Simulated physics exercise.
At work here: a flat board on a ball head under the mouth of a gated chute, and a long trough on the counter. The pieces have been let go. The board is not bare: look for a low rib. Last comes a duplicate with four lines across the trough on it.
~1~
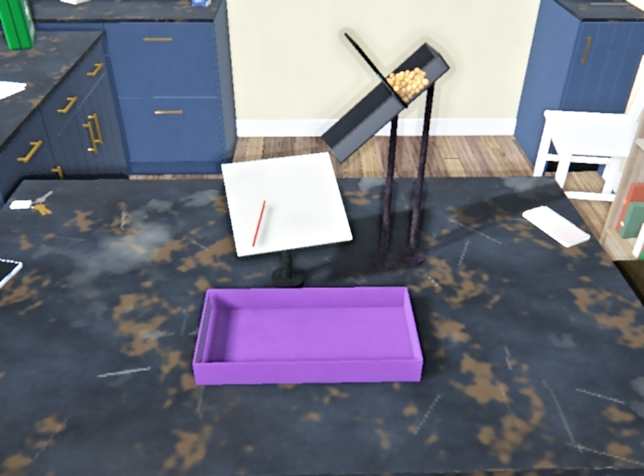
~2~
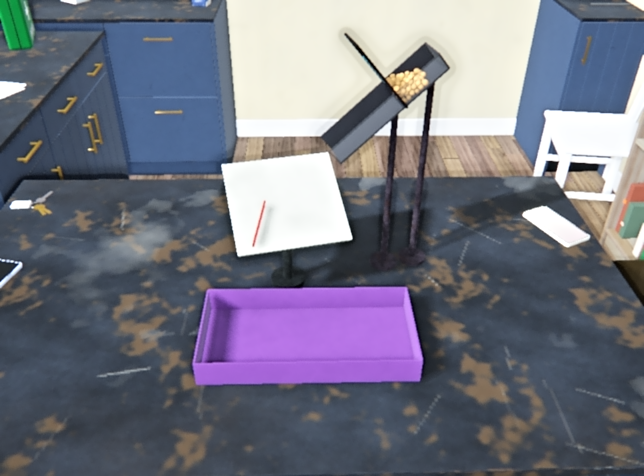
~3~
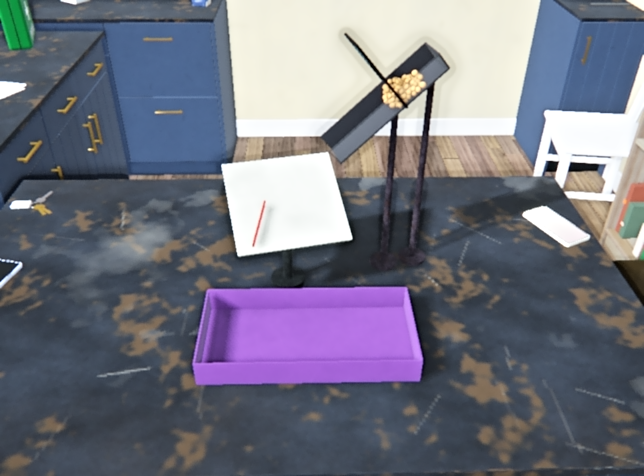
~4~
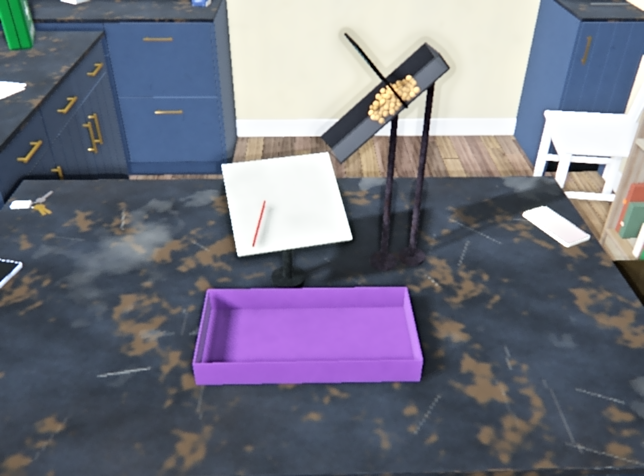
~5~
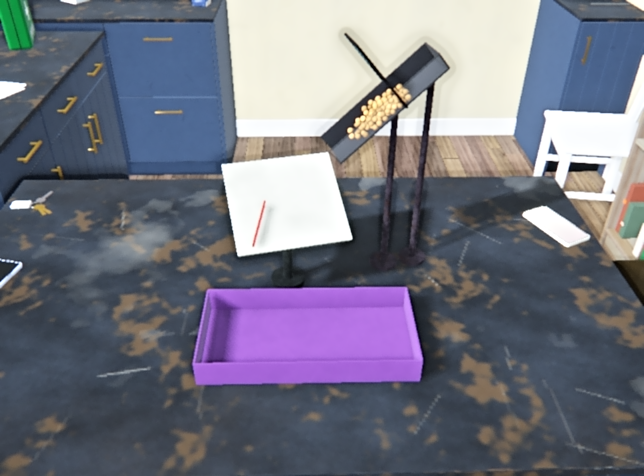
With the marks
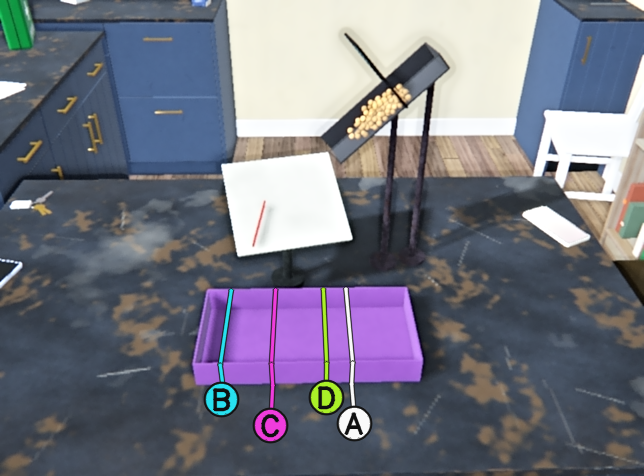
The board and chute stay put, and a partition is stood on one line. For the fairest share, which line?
Line C does it best.
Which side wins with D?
Left.
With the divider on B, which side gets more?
More lands on the right.
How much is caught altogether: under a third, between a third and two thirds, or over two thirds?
It is over two thirds.
On the marked copy, line A crosses the front rim at (352, 361); line B crosses the front rim at (220, 364); line C crosses the front rim at (271, 363); line D crosses the front rim at (326, 362).
Choosing A, of what is caught, nearly all on the left of the divider, a small part on the right.
Choosing B, of what is caught, a stray few on the left of the divider, nearly all on the right.
Choosing C, of what is caught, about two thirds on the left of the divider, about a third on the right.
Choosing D, of what is caught, nearly all on the left of the divider, a stray few on the right.
